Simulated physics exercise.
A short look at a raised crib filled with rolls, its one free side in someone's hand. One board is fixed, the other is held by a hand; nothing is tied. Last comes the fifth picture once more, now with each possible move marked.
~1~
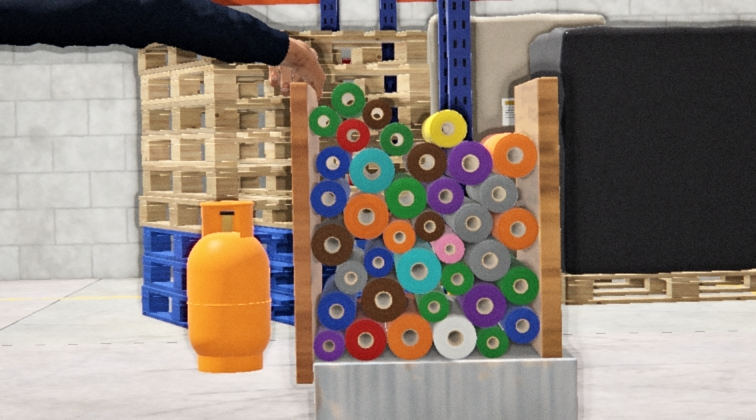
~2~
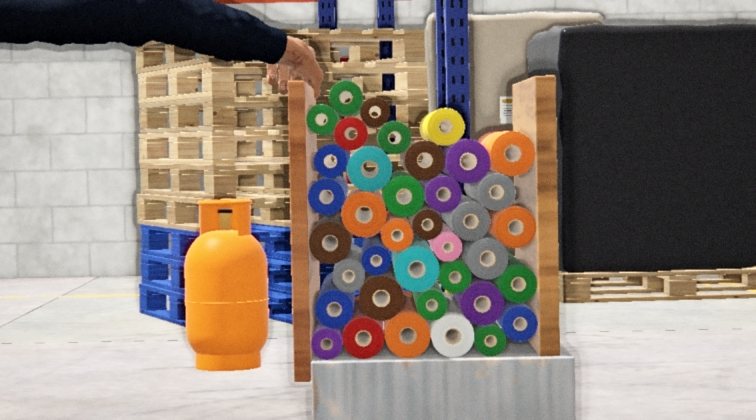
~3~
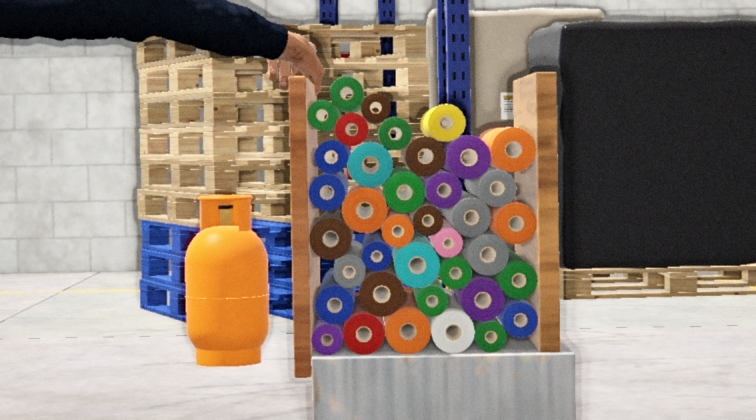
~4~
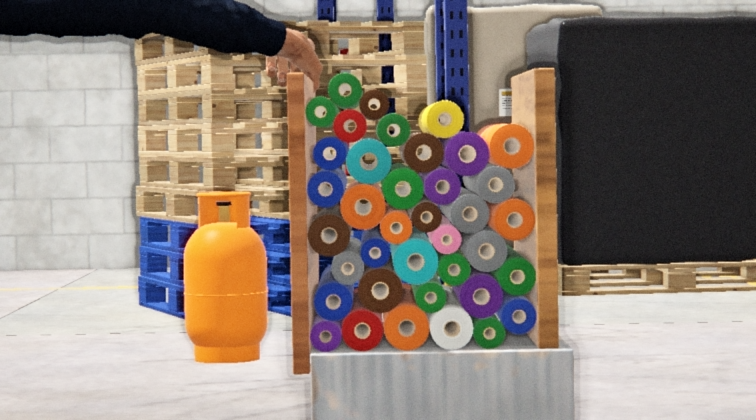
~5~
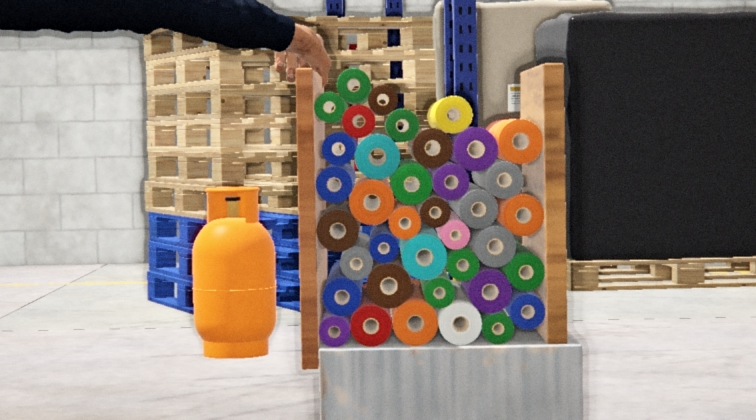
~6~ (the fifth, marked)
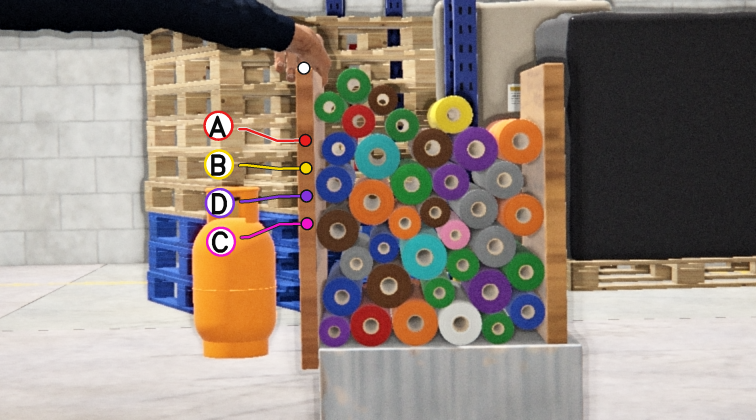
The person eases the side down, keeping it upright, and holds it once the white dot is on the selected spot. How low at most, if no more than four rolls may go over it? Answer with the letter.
The answer is mark D.
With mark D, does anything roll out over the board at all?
Yes, at D.
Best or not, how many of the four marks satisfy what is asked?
Three of the four.
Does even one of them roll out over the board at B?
At B: Yes.
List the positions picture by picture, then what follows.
A purple roll (329, 346); a blue roll (337, 311); a turquoise roll (419, 271), in the first frame.
A turquoise roll (417, 270); a green roll (455, 277), in the second frame.
A brown roll (428, 221); a turquoise roll (370, 165), in the third frame.
A purple roll (467, 154); a brown roll (374, 104), in the fourth frame.
Side board (314, 211); a purple roll (335, 332); a blue roll (342, 297), in the fifth frame.
On the marked copy, A at (305, 140); B at (306, 168); C at (307, 224); D at (307, 196); the white dot at (304, 68).
Taking D. A third of the way, top of the board (314, 126).
Two thirds of the way, top of the board (315, 193).
When it is over, top of the board (315, 196), three out over the board.
As for the rest, A none out over the board; B three out over the board; C more than four out over the board.
